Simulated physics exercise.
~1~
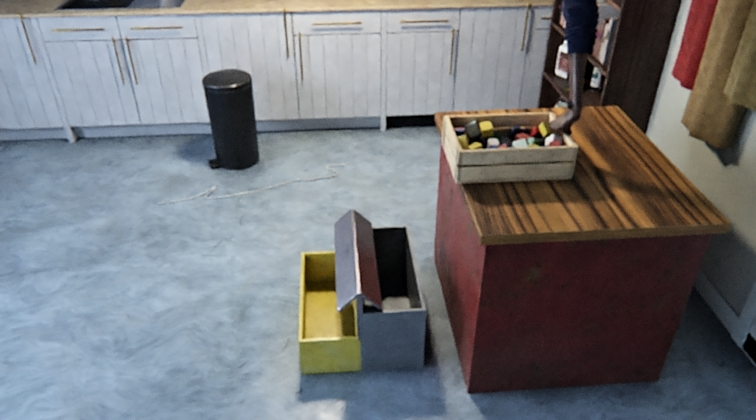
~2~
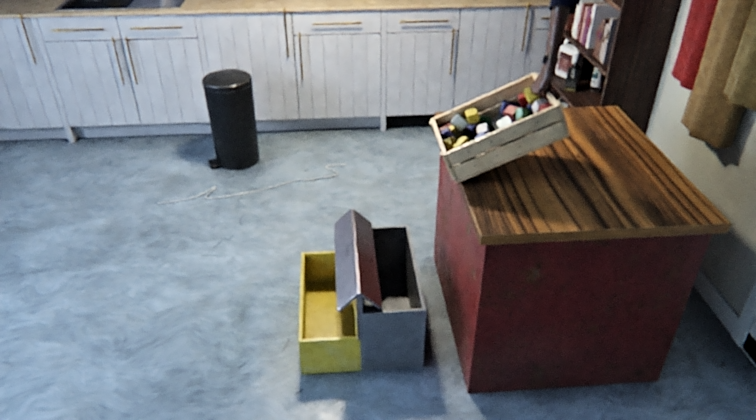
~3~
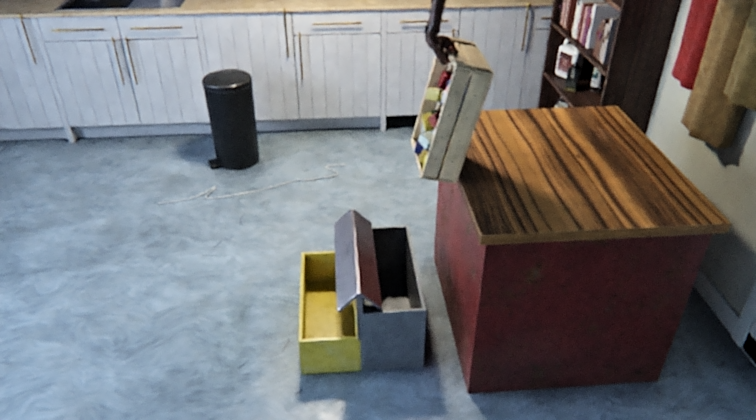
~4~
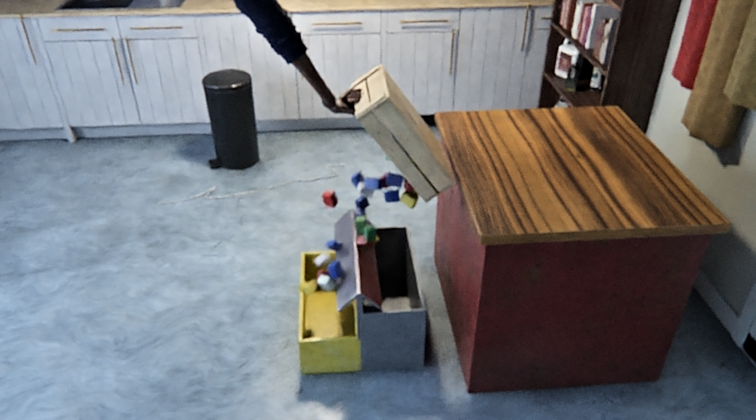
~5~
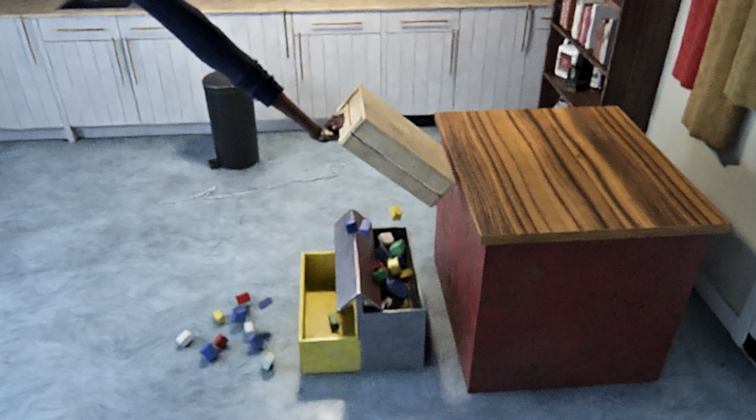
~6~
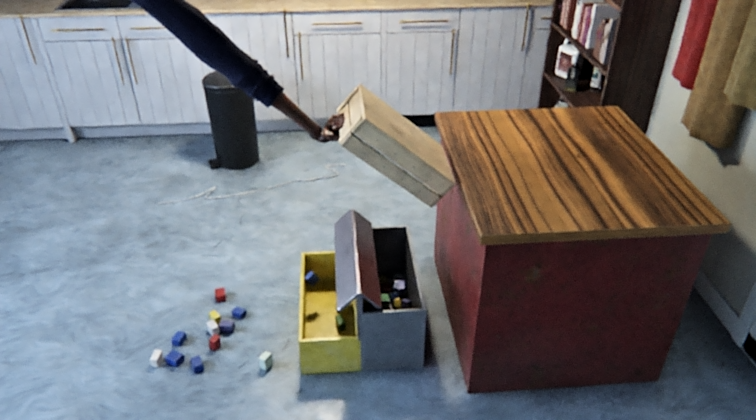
The clip opens on a wooden tote of colourful toy bricks at the left edge of a wood-topped red bench, with a grey tub and a yellow trough side by side on the floor below, a ridge capping their divide. A hand tips the tote leftward until it stands nearly on end. Tilted further, it spills bricks in a tumbling stream over the ridge. Some drop into the grey tub, a few into the yellow trough, and others scatter on the floor to the left. Finally the arm holds the tote upturned, with bricks in both containers and a loose group lying beyond the trough.
